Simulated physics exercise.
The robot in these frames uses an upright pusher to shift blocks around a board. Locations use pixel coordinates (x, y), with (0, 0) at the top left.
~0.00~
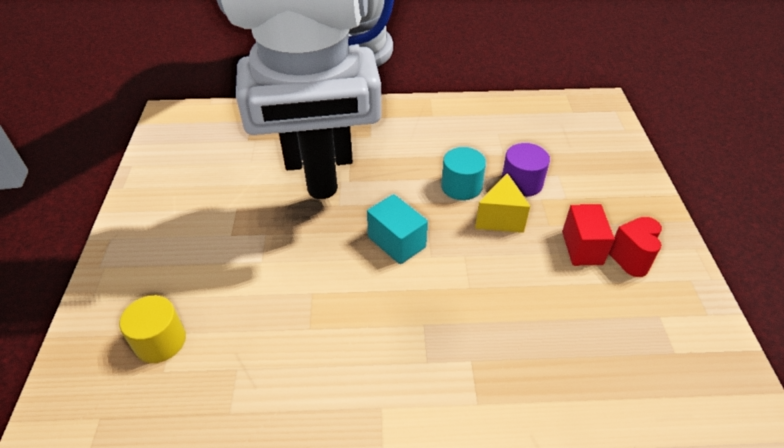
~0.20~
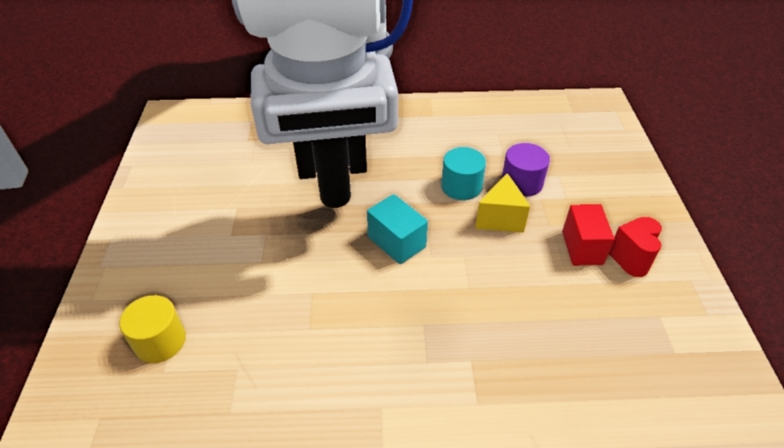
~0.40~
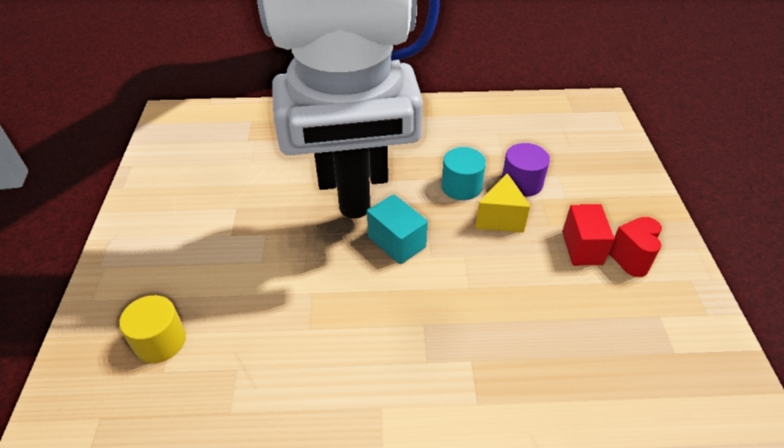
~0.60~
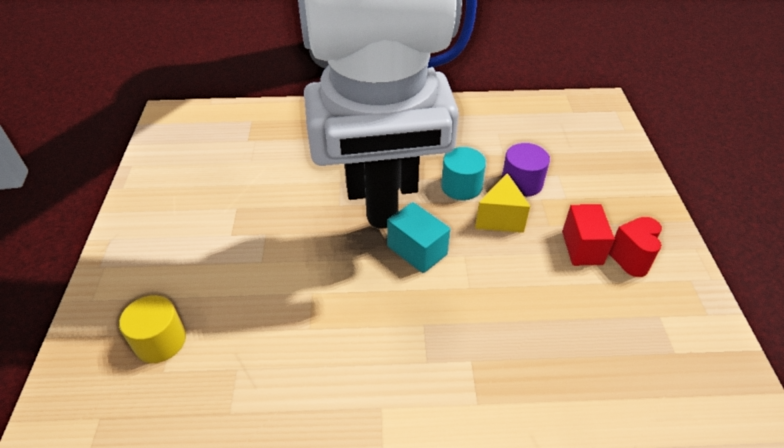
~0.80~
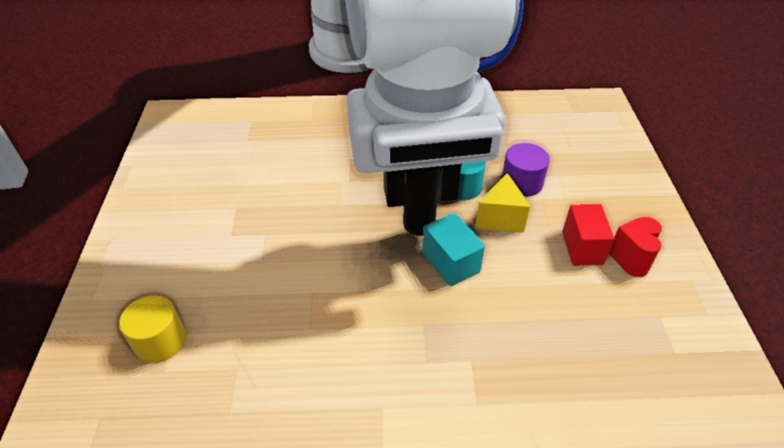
A robot arm's upright black pusher moves right and slightly toward the viewer across a wooden board until it reaches a turquoise block. It then pushes the block rightward, turning it a little and partly covering the turquoise cylinder behind, while the yellow, purple and red pieces stay still.
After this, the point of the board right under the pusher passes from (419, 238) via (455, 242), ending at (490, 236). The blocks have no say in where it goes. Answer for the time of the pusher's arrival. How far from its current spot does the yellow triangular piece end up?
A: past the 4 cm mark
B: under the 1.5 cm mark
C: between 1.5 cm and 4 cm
The answer is B.
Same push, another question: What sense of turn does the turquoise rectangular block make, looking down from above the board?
In a top view, it turns clockwise.
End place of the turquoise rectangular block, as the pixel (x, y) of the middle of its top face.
Somewhere near (480, 247).
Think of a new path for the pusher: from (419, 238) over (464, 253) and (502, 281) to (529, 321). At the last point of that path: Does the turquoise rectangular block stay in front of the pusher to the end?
I'd say yes.
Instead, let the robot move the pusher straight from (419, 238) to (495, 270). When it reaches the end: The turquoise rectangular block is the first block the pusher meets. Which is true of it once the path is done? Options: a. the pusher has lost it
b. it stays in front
My answer is option b.
The first path, step by step. Halfway along, pusher (457, 229); turquoise rectangular block (478, 247), turned 20° clockwise.
At the end, pusher (492, 223); turquoise rectangular block (480, 247), turned 20° clockwise; turquoise circular block not moved; yellow triangular piece (508, 189), turned 15° clockwise.
